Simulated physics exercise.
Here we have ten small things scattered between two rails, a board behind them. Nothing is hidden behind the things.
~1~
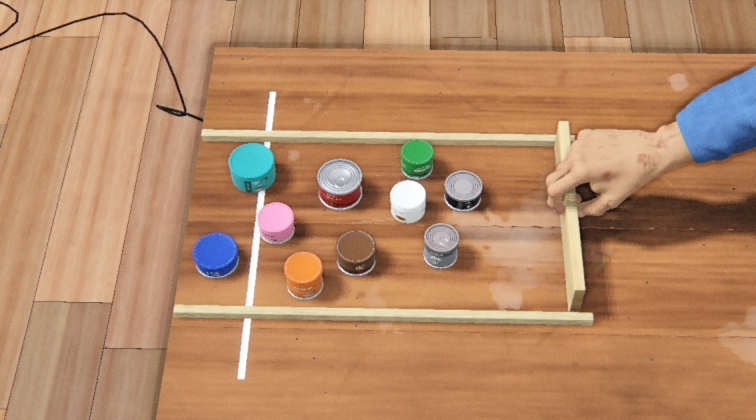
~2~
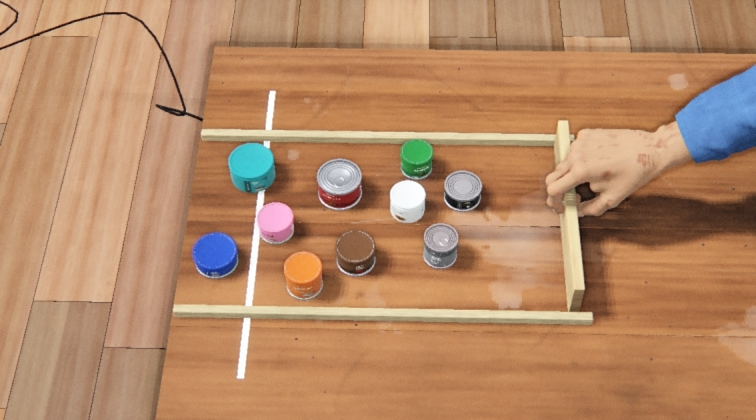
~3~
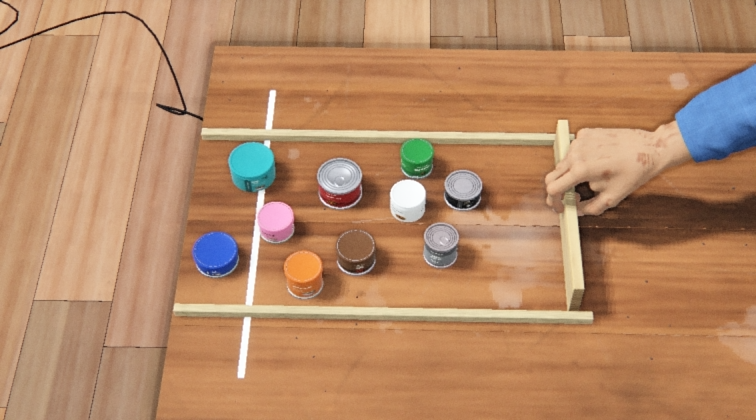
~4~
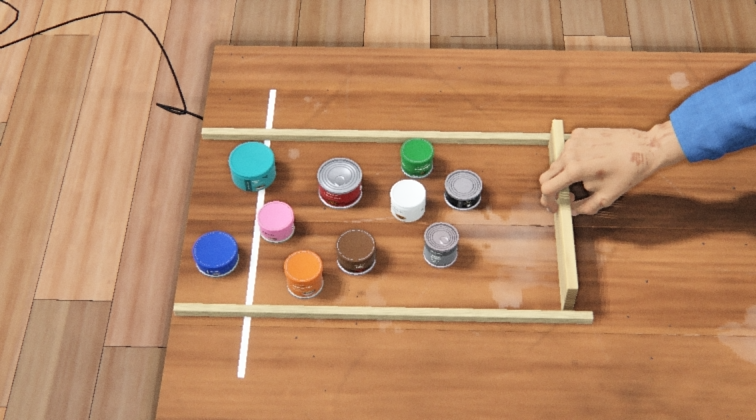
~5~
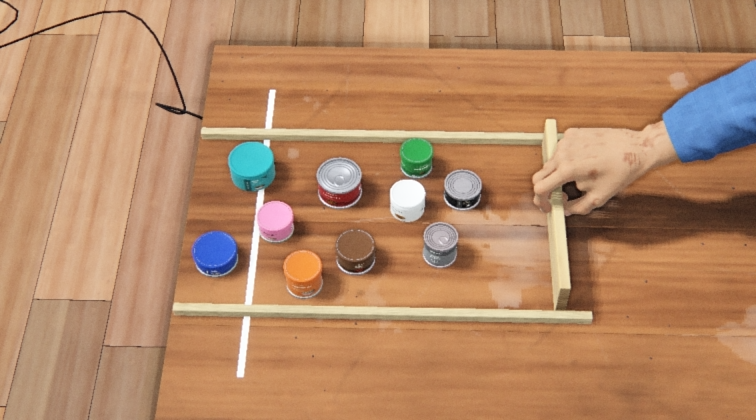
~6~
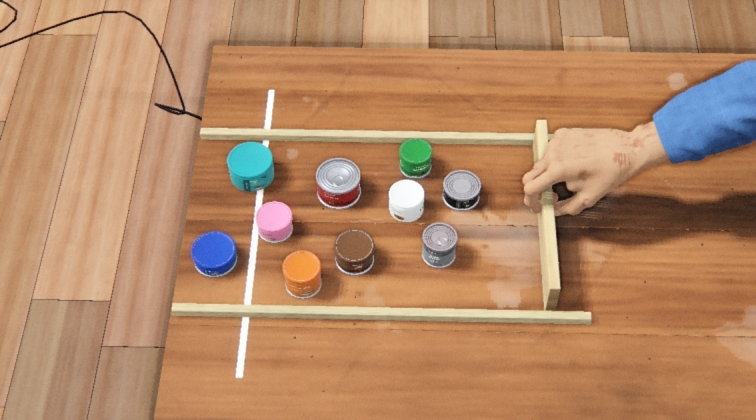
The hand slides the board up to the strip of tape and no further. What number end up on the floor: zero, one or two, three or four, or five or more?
In the end the number that fall off is one or two.
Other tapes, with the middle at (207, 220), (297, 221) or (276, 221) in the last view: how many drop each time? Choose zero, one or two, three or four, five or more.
The falls would be five or over; zero; none at all.
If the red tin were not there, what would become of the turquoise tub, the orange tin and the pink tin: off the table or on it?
The turquoise tub survives, the orange tin is kept, the pink tin stays on.
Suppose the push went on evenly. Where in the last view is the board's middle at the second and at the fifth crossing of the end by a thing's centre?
Its middle is around (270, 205) and later (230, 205).
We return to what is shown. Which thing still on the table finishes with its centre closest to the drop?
The red tin.
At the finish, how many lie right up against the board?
The number is 5.
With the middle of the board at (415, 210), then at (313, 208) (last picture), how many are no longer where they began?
First 4, then 9.
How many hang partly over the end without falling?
Overhanging: 1.
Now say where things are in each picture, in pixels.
Blue tin (216, 256); turquoise tub (253, 168); pink tin (276, 224); board (569, 214); tape (259, 222), in the first frame.
Turquoise tub (252, 168); brown tin (356, 253), in the second frame.
Pink tin (276, 223); red tin (340, 184), in the third frame.
Blue tin (216, 254); white tub (408, 201), in the fourth frame.
Turquoise tub (252, 167); orange tin (304, 275), in the fifth frame.
Blue tin (215, 255); turquoise tub (251, 167); pink tin (275, 223); board (546, 213); tape (257, 220), in the sixth frame.
A little later, none off yet; blue tin at rest near (215, 255); turquoise tub at rest near (251, 167); pink tin at rest near (275, 223).
Next, none off yet; blue tin at rest near (213, 255); turquoise tub shifted about its own width near (217, 159); pink tin shifted a little near (255, 225).
When it is over, the number that fall off is one or two; down, turquoise tub and blue tin.
